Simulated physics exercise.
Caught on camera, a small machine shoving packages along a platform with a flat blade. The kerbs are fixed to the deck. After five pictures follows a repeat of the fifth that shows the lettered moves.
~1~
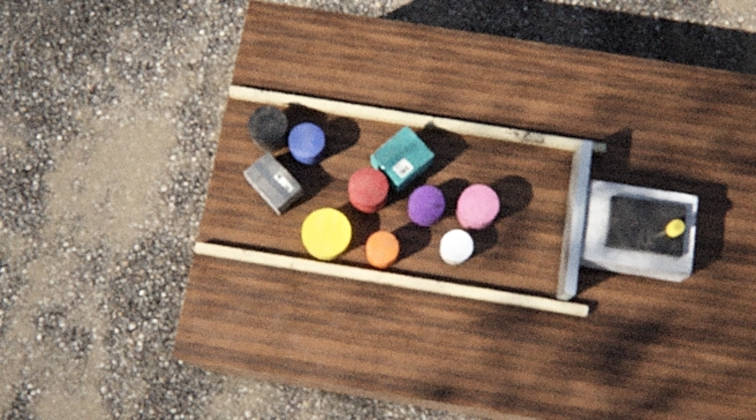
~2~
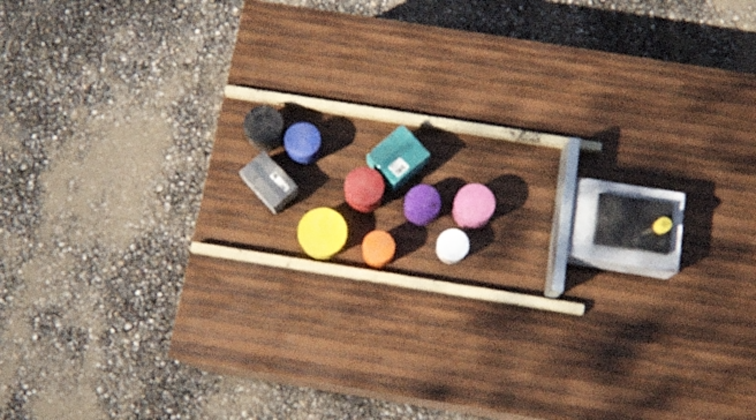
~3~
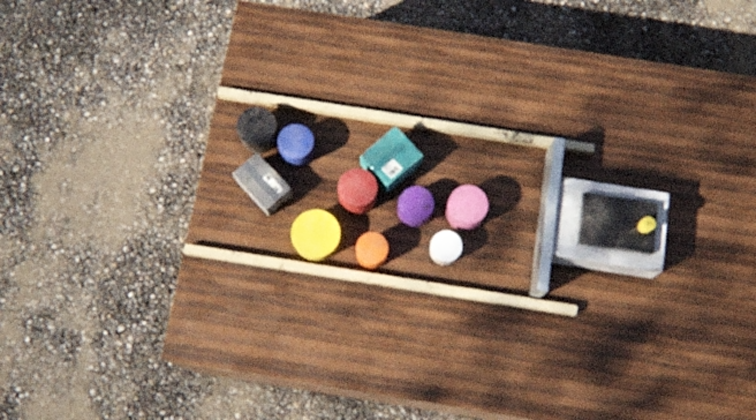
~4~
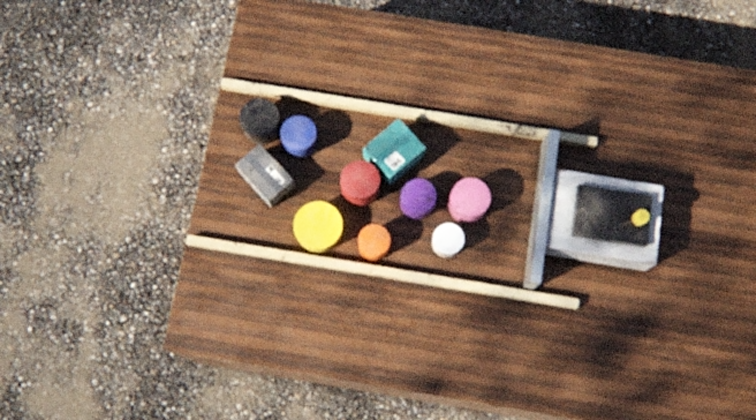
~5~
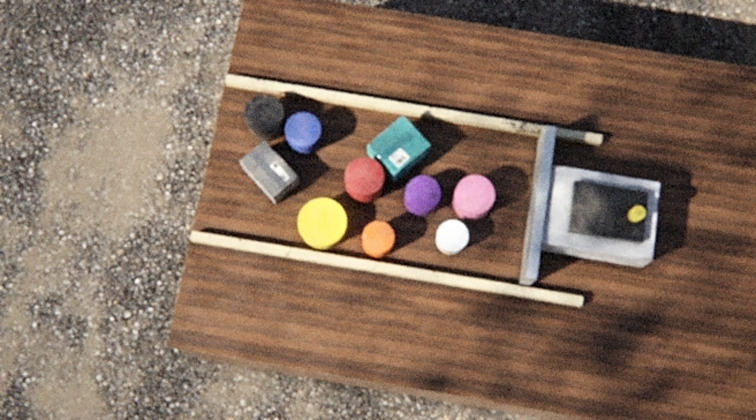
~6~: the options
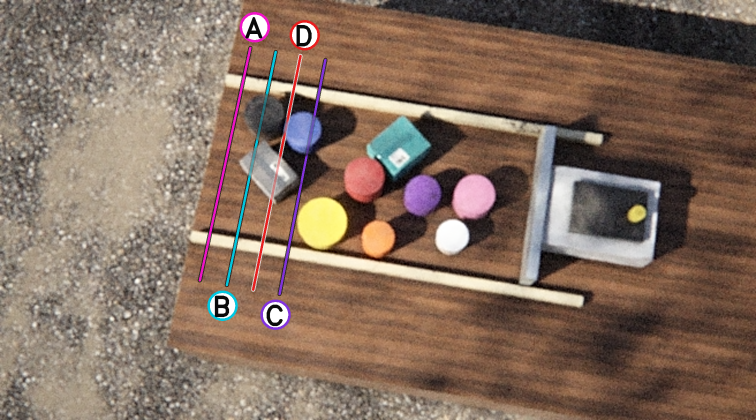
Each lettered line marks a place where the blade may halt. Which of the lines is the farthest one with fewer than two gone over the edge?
C.
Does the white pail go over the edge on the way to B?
By then, no.
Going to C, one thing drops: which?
The black pail goes over.
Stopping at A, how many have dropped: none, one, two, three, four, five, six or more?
By then, six or more.
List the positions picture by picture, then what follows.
In the first picture, turquoise parcel (402, 160); yellow pail (327, 235); grey parcel (274, 183).
In the second picture, robot (628, 223); red canister (364, 190).
In the third picture, robot (612, 222); orange canister (372, 251).
In the fourth picture, robot (606, 215); black pail (261, 122).
In the fifth picture, robot (602, 211); blue canister (304, 134); turquoise parcel (398, 149); yellow pail (323, 225).
On the marked copy, A at (226, 161); B at (252, 165); C at (303, 173); D at (278, 169).
Taking C. A third of the way, robot (515, 196); white pail (425, 234); red canister (360, 180).
Two thirds of the way, robot (430, 182); black pail (260, 115); blue canister (297, 121).
When it is over, robot (365, 172); black pail over the edge; grey parcel (217, 166); one fallen.
As for the rest, A drops eight; B drops five; D drops two.
